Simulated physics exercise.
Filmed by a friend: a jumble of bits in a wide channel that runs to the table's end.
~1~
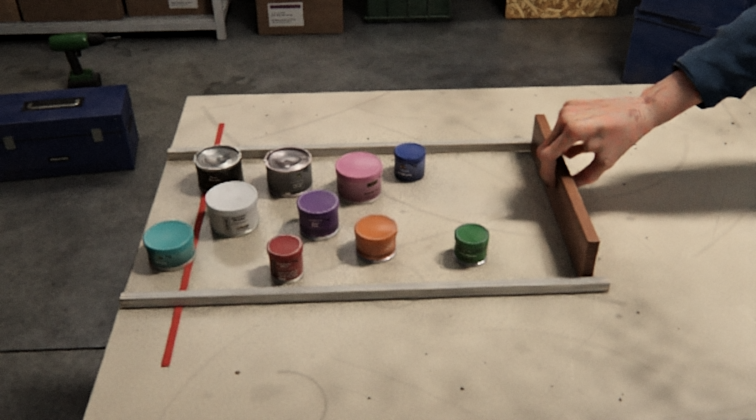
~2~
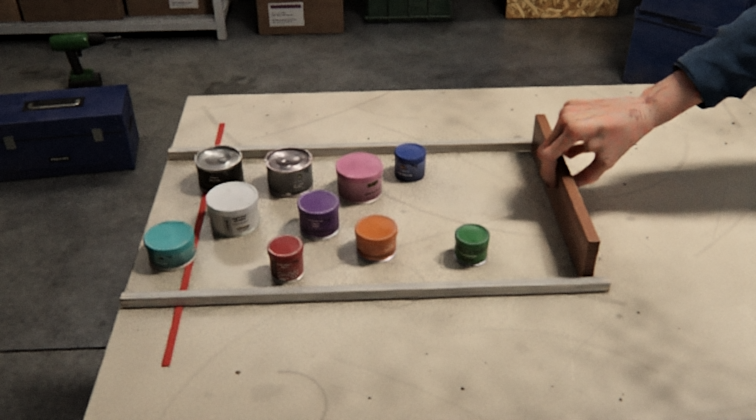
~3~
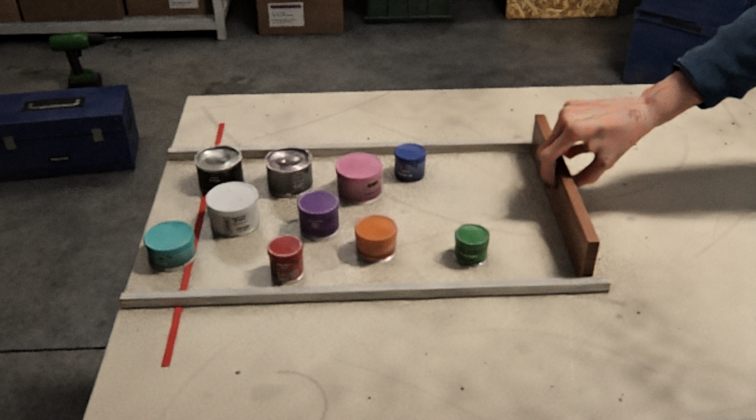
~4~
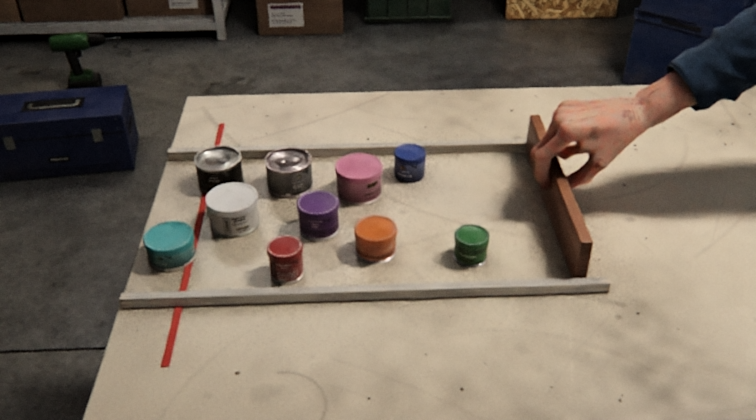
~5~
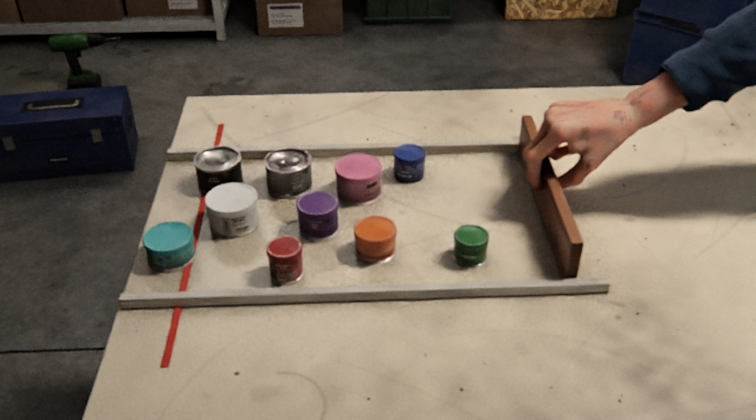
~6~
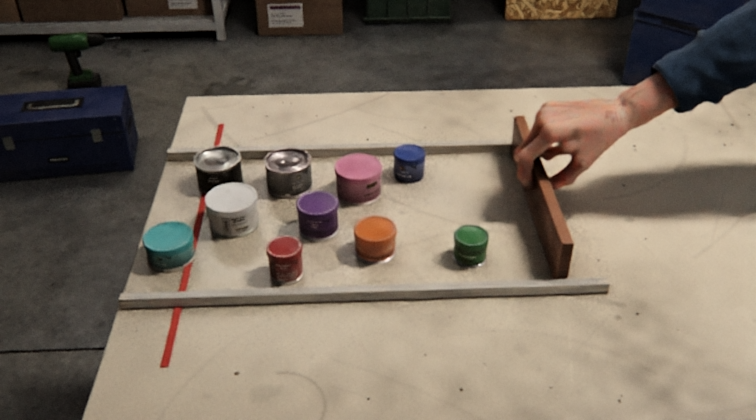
At the start, a hand holds a reddish-brown board upright across the right side of a channel between two pale strips, with assorted pots and tins spread to its left. The hand keeps still at first, then slides the board a short way left, while the pots and tins stay in place.
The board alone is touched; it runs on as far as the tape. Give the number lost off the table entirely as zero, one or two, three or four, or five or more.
Well, what drops off the end works out to three or four of them.
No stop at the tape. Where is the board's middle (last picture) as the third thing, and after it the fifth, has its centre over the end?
I'd say close to (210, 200), and after that close to (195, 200).
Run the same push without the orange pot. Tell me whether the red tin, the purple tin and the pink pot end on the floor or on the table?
Red tin still up; purple tin still up; pink pot still up.
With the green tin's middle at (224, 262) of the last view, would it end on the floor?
From that start, the object then is safe.
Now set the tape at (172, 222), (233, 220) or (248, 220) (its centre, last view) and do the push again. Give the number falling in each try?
Respectively 5, 1 and 0.
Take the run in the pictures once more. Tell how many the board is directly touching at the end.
It adds up to 5.
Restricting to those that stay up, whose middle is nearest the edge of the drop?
Nearest at the end: The grey tin.
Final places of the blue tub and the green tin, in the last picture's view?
In the last picture, roughly (193, 163) and (164, 277).
Early on, none off yet; turquoise tin at rest near (170, 247); black pot at rest near (219, 171); white tin at rest near (233, 210).
A while later, none off yet; turquoise tin at rest near (170, 247); black pot moving near (211, 171); white tin at rest near (233, 210).
Finally, the number that fall off is three or four; lost, white tin, black pot and turquoise tin.
